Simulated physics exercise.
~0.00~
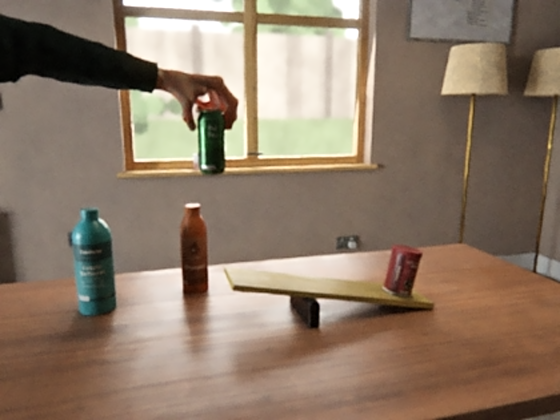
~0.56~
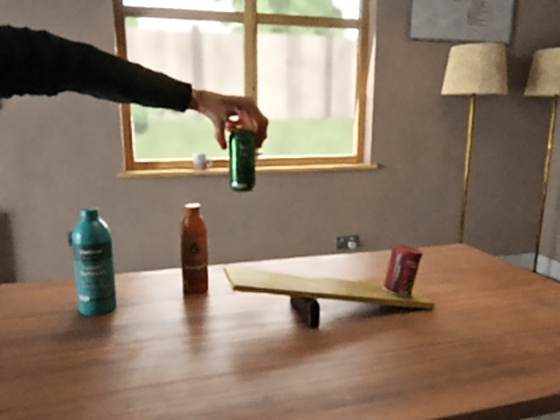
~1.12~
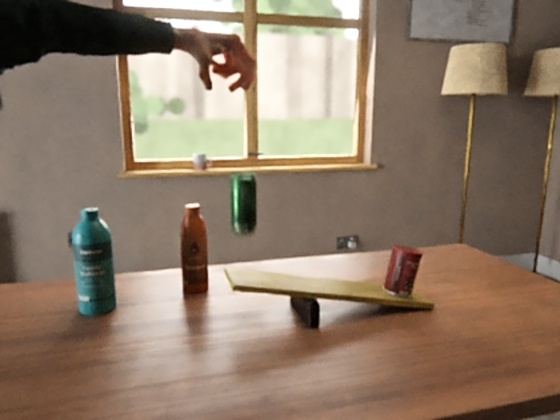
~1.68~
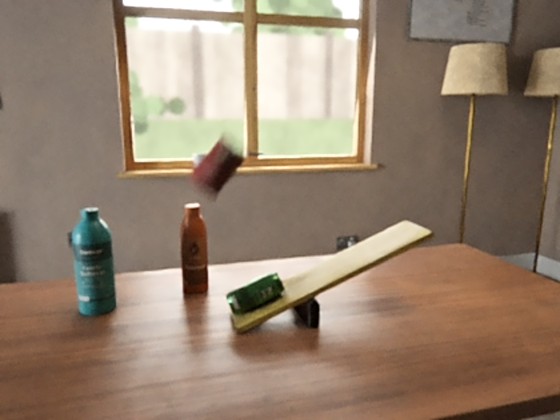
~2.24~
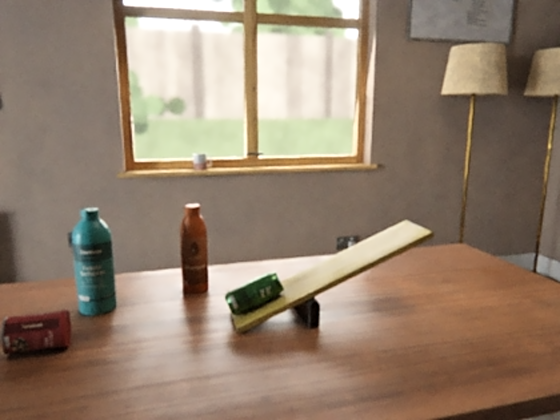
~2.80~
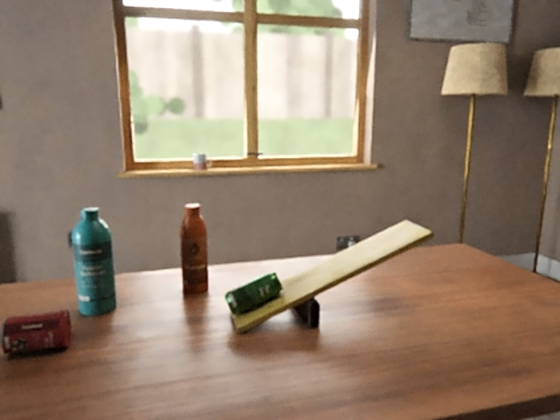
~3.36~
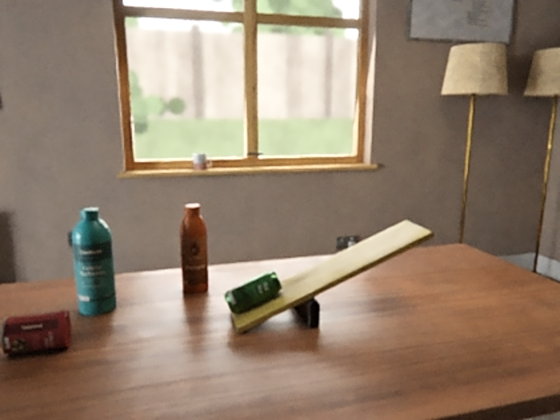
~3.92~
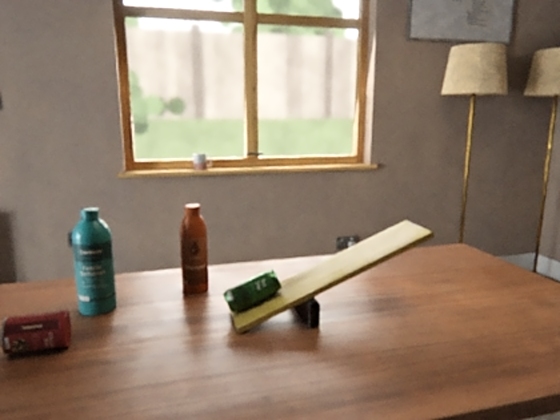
A hand holding a green can moves to the right above a wooden table, stopping over the raised left end of a yellow plank that rests on a dark block, with a red tin on its lowered right end. The hand lets go and draws back as the can falls. The plank swings over, its left end dropping and its right end rising, and the red tin flies up and to the left, tumbling. It comes down on its side at the table's left. The green can stays lying on the lowered end, and both bottles remain standing.
